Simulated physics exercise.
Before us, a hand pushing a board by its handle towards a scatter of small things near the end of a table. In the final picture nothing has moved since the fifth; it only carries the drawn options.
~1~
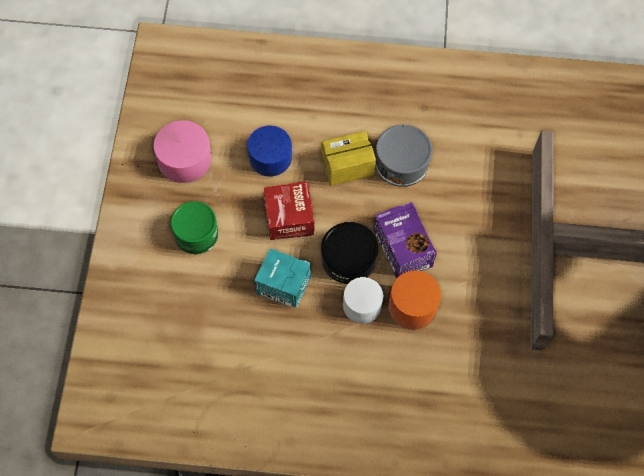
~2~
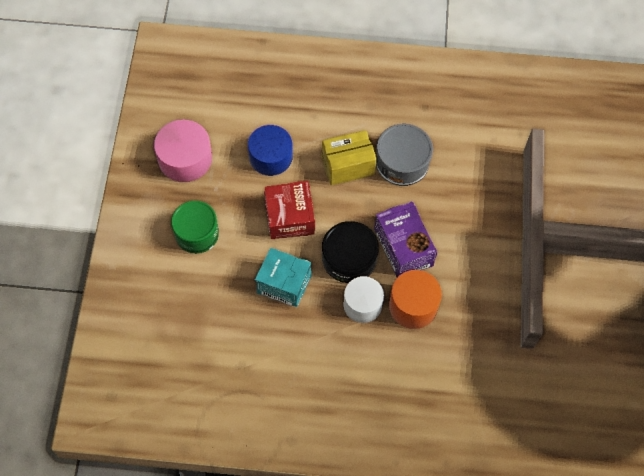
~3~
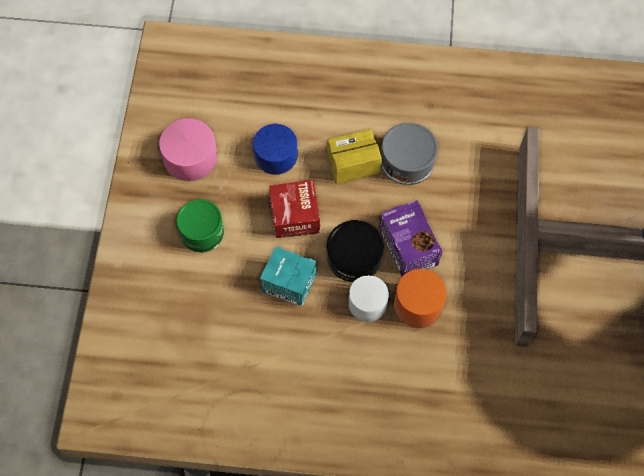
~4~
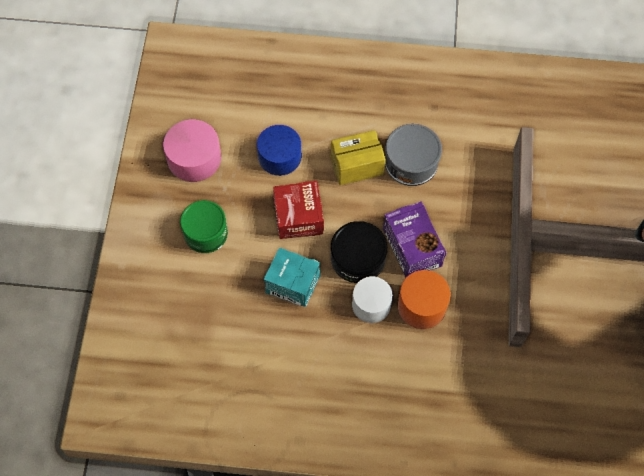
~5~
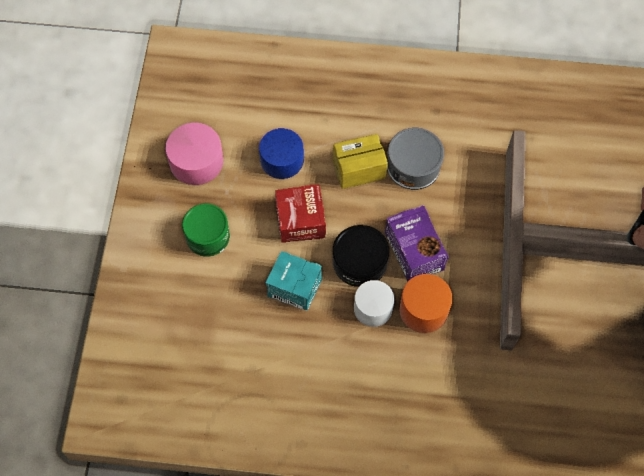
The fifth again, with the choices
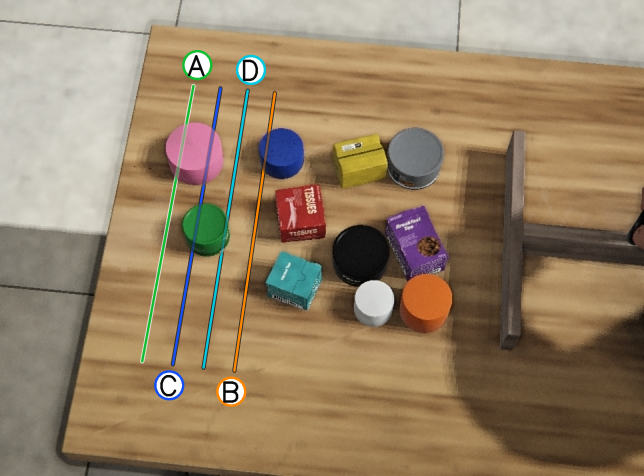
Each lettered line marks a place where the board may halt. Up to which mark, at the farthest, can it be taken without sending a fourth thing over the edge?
The farthest such stop is C.
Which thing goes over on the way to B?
It is the pink tin.
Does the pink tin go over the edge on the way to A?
Yes.
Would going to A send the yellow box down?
Yes.
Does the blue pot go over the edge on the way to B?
No.
On the marked copy, A at (169, 215); B at (256, 223); C at (198, 218); D at (227, 220).
With C. Early on, board (402, 217); grey tin (372, 156); blue pot (274, 153).
Further on, board (286, 206); pink tin (120, 160); blue pot (167, 143).
At the end, board (200, 198); green jar over the edge; pink tin over the edge; three fallen.
As for the rest, A drops six; B is within the limit but short; D is within the limit but short.
